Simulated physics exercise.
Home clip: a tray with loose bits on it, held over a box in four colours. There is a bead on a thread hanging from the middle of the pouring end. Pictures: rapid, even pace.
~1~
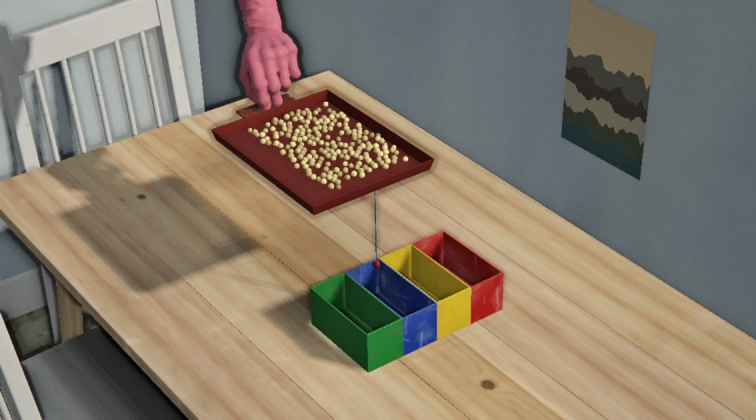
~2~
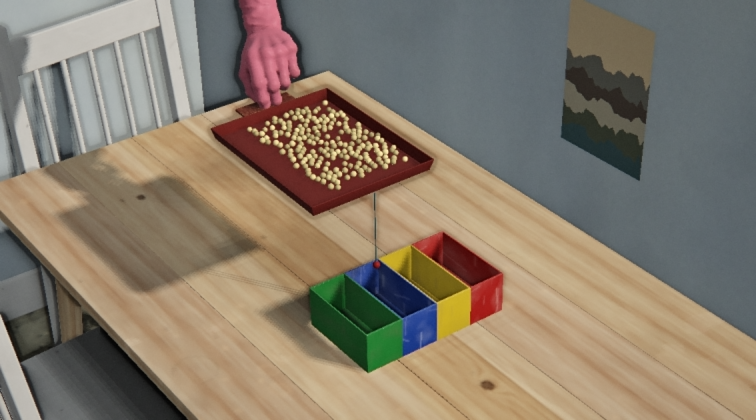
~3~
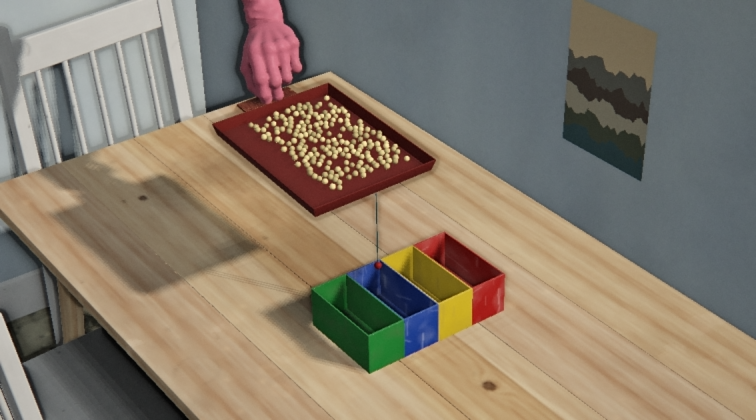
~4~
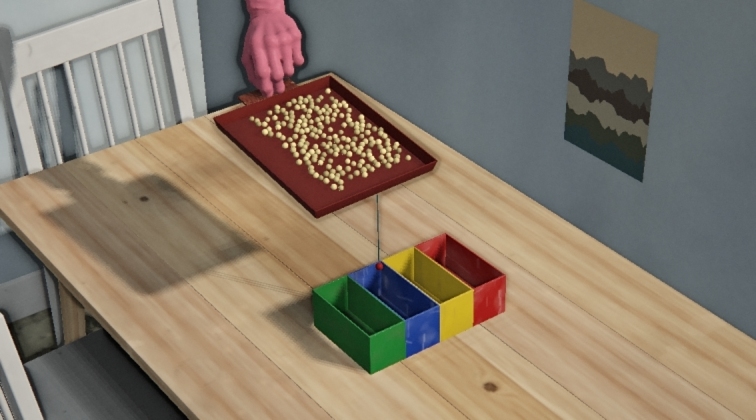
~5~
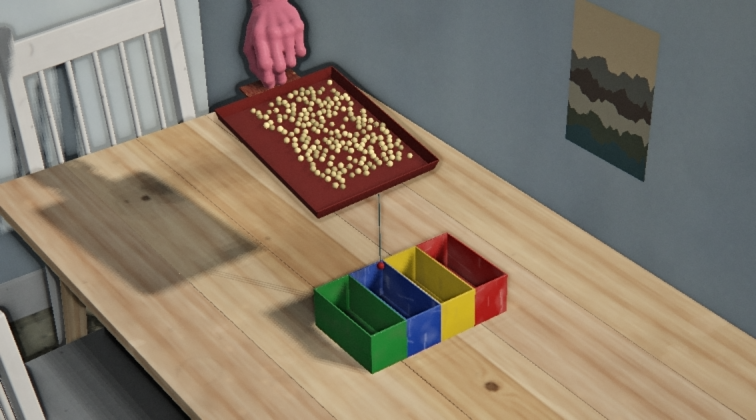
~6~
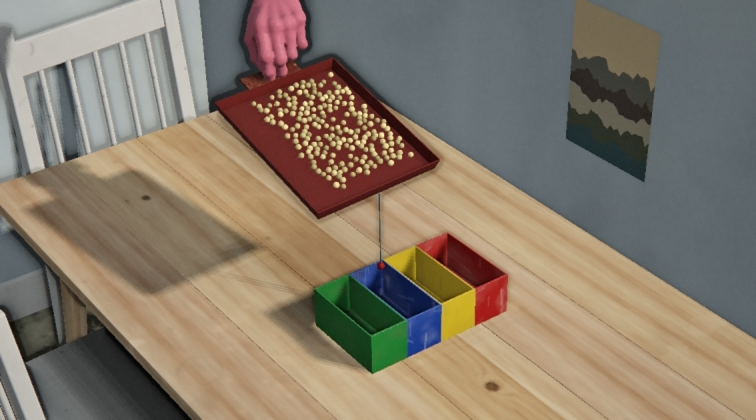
At first, a pink hand holds a level dark red tray of small pale beans above a wooden table, with a bead on a thread hanging over a green, blue, yellow and red box. Then the hand steadily raises the tray's back end, leaving it slightly tilted, its front left corner lowest.
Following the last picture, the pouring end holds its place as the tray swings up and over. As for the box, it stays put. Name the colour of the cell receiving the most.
That is the green one.
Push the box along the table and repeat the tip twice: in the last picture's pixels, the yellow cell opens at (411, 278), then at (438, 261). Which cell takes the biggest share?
Green; the cell in green.
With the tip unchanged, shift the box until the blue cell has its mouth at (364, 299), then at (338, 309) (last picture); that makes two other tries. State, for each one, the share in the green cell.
About 40 and 0 per cent respectively.
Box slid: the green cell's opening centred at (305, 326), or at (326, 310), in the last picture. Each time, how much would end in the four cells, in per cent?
100 per cent, then 100 per cent.
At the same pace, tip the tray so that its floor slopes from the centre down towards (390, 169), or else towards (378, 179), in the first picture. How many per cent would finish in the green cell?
In order, 0 in a hundred and 0 in a hundred.
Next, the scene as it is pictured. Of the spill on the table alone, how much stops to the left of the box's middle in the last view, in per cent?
About 90 per cent.
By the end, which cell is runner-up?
That would be the blue cell, just behind the top one.
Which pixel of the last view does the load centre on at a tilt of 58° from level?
The middle of the pieces sits at roughly (362, 184).
Soon after the last picture, tray tipped steeply; nearly all on the tray; a stray few in the green cell; a stray few falling or outside the box.
A little later, tray tipped right over; about half on the tray; a small part in the green cell; a small part in the blue cell; about a third falling or outside the box.
Later still, tray tipped past a quarter turn; about a third in the green cell; about a quarter in the blue cell; a small part in the yellow cell; a stray few in the red cell; about a quarter falling or outside the box.
At rest, tray tipped past a quarter turn; about a third in the green cell; about a quarter in the blue cell; a small part in the yellow cell; a stray few in the red cell; about a quarter outside the box.
